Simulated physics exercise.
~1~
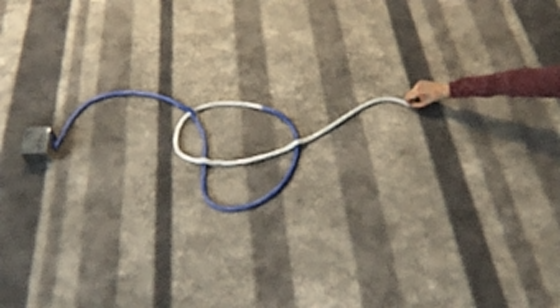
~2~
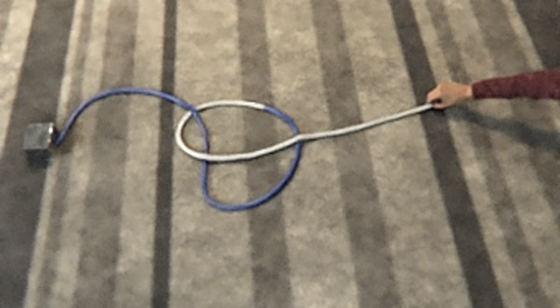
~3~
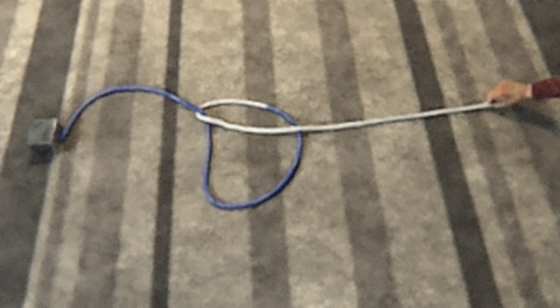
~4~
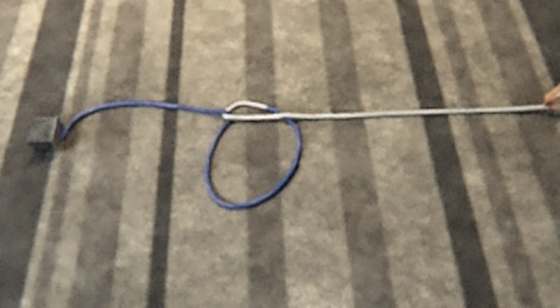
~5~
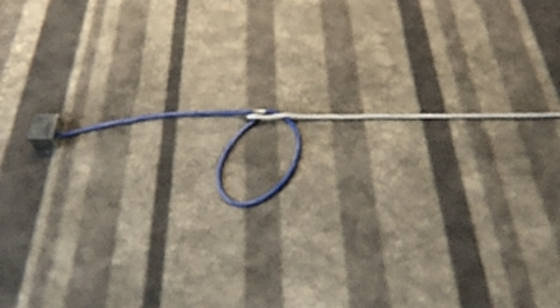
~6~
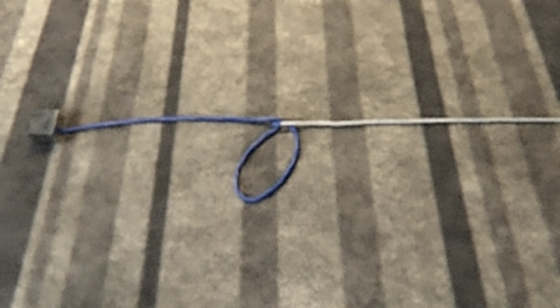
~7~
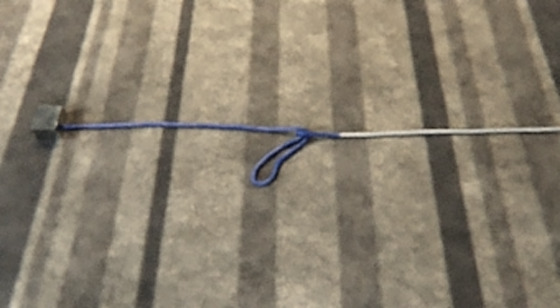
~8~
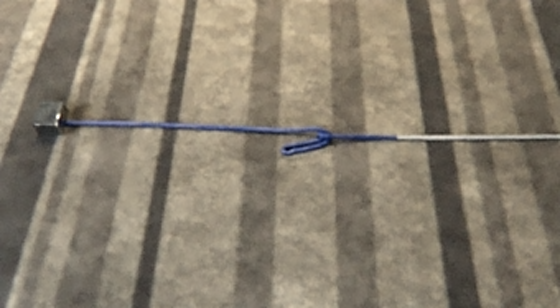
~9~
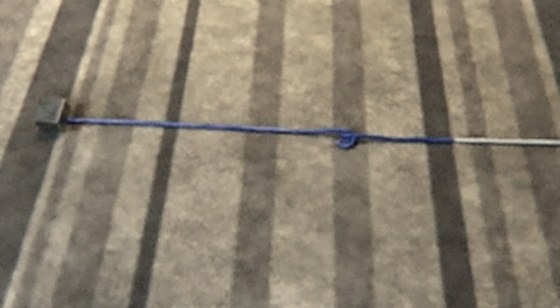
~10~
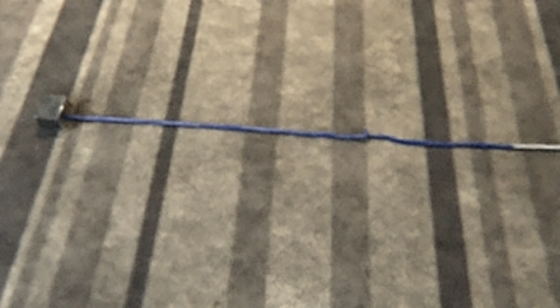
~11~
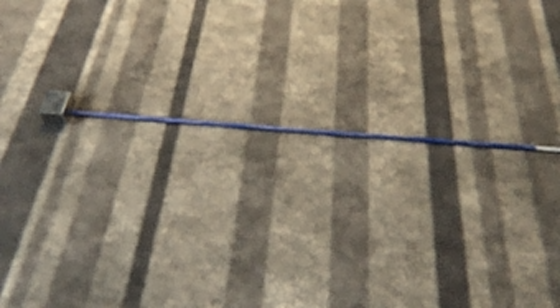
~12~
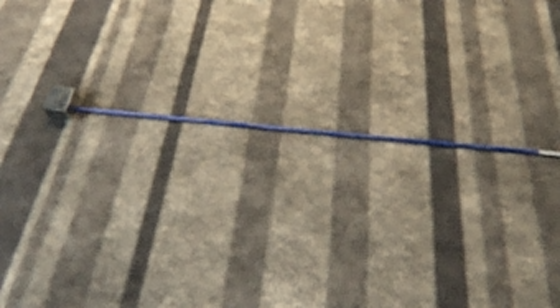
Blue-and-white rope pulled right by a hand across striped carpet, its loops shrinking to a small lump, then running straight.
